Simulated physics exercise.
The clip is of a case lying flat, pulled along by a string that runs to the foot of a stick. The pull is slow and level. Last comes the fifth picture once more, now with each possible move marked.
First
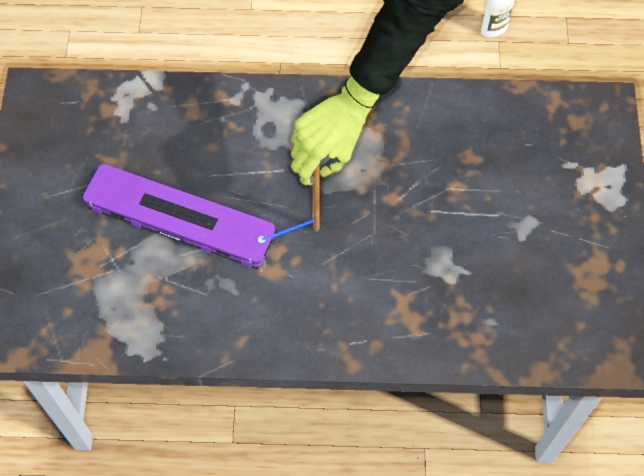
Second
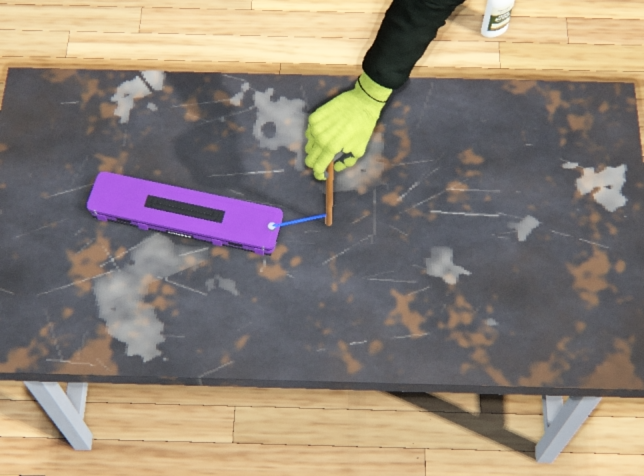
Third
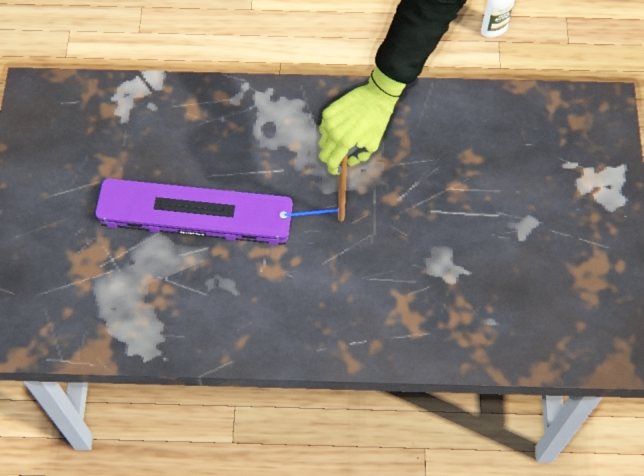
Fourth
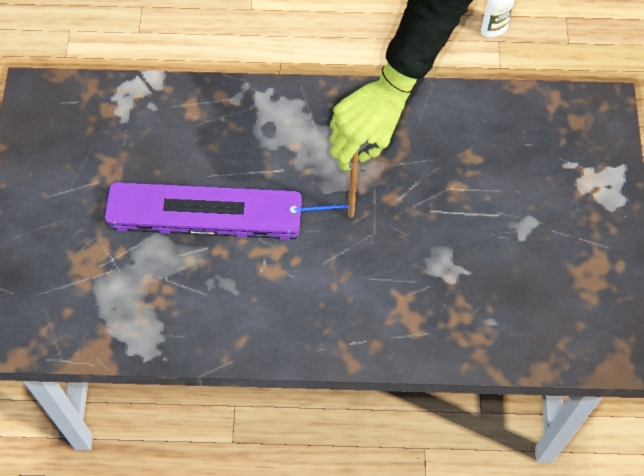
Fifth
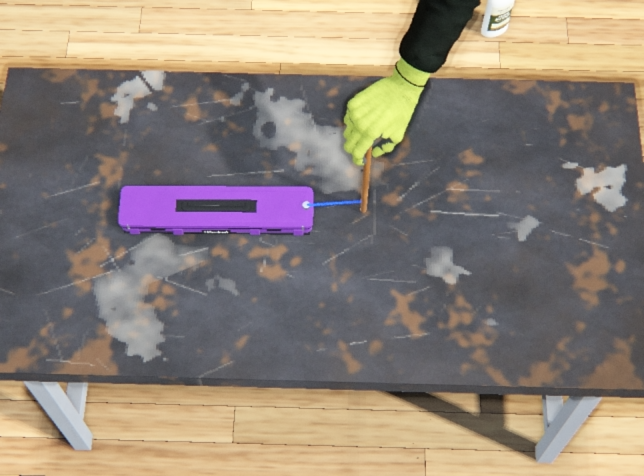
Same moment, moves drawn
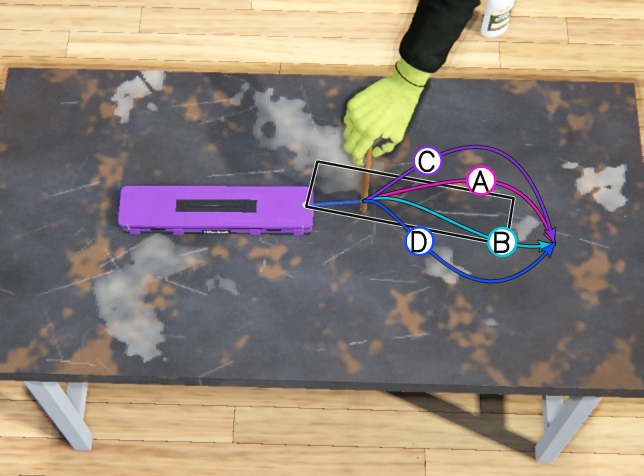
A purple case slid slowly to the right across a worn, stained table as a gloved hand pulled it by a blue string tied to a stick, and it swung around until it lay nearly straight.
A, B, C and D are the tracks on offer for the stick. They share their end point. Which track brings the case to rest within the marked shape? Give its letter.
A.
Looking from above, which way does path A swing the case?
It turns clockwise.
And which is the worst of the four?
D.
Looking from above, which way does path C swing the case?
It turns clockwise.
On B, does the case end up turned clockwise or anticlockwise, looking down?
It turns clockwise.
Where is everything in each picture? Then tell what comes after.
Purple case (178, 212), in the first frame.
Purple case (185, 209), in the second frame.
Purple case (194, 207), in the third frame.
Purple case (204, 207), in the fourth frame.
Purple case (216, 206), in the fifth frame.
On the marked copy, A from (364, 201) via (473, 180) to (554, 244); B from (364, 201) via (456, 224) to (551, 244); C from (364, 201) via (479, 147) to (553, 241); D from (364, 201) via (450, 267) to (554, 244); the outline at (410, 202).
With A. Early on, foot of the stick (438, 184), middle of the case (293, 199).
Further on, foot of the stick (517, 192), middle of the case (370, 193).
At the end, foot of the stick (554, 245), middle of the case (411, 202); it lies in the outline.
As for the rest, B leaves its middle at (404, 225); C leaves its middle at (416, 190); D leaves its middle at (404, 243).
